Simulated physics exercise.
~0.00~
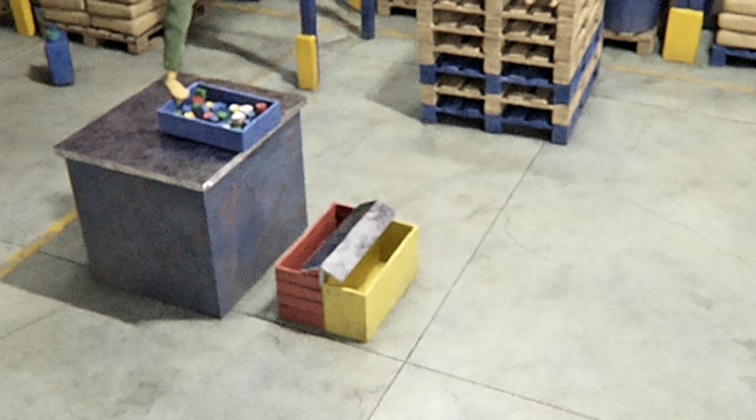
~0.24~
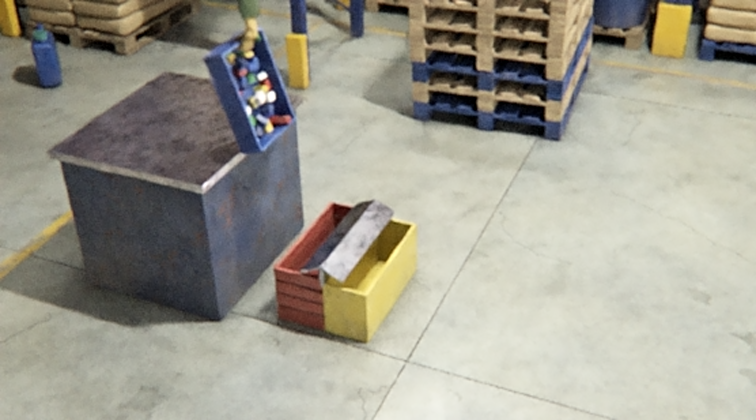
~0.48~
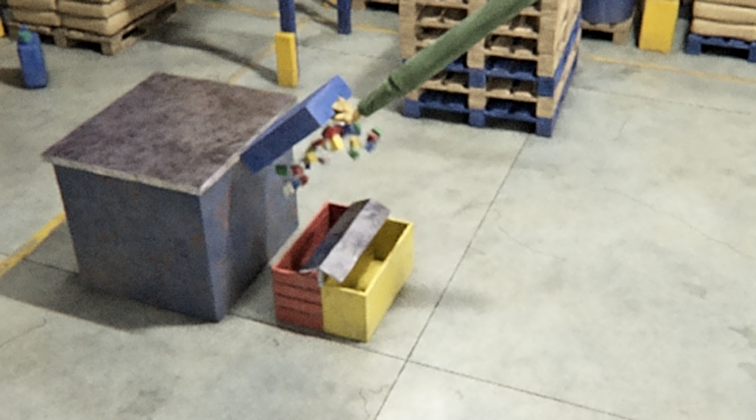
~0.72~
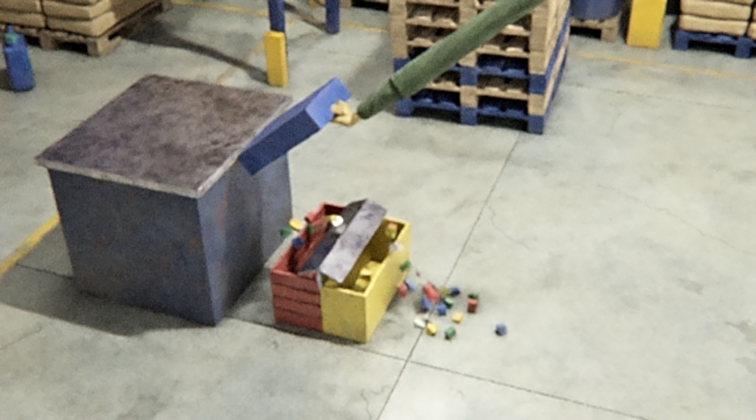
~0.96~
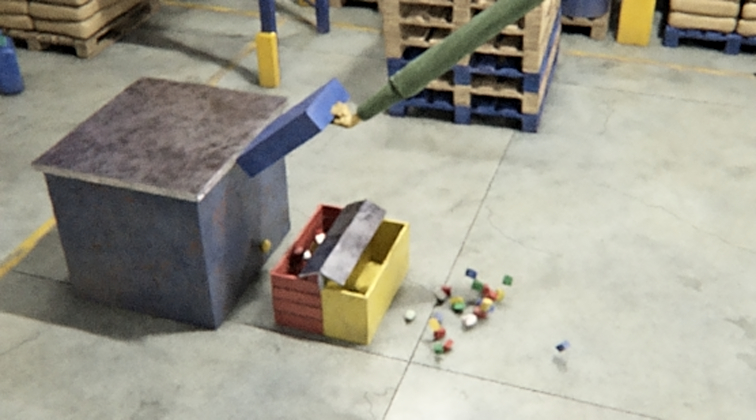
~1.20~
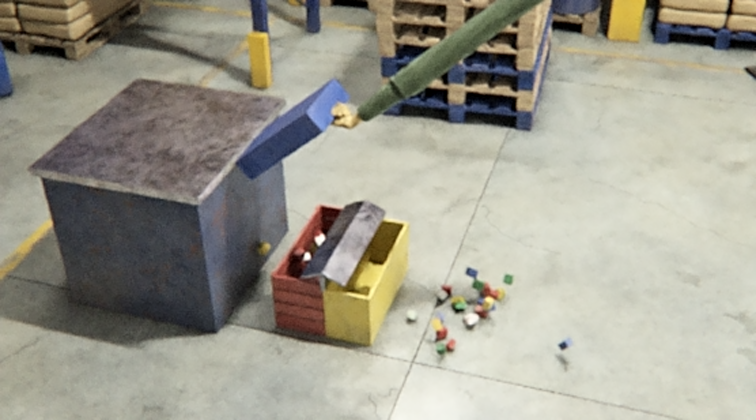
We see a green arm tip a blue crate off a bench, spilling colourful toy bricks toward a red box and a yellow tote divided by a steel ridge; some land in the red box, but most scatter on the floor beyond the tote.
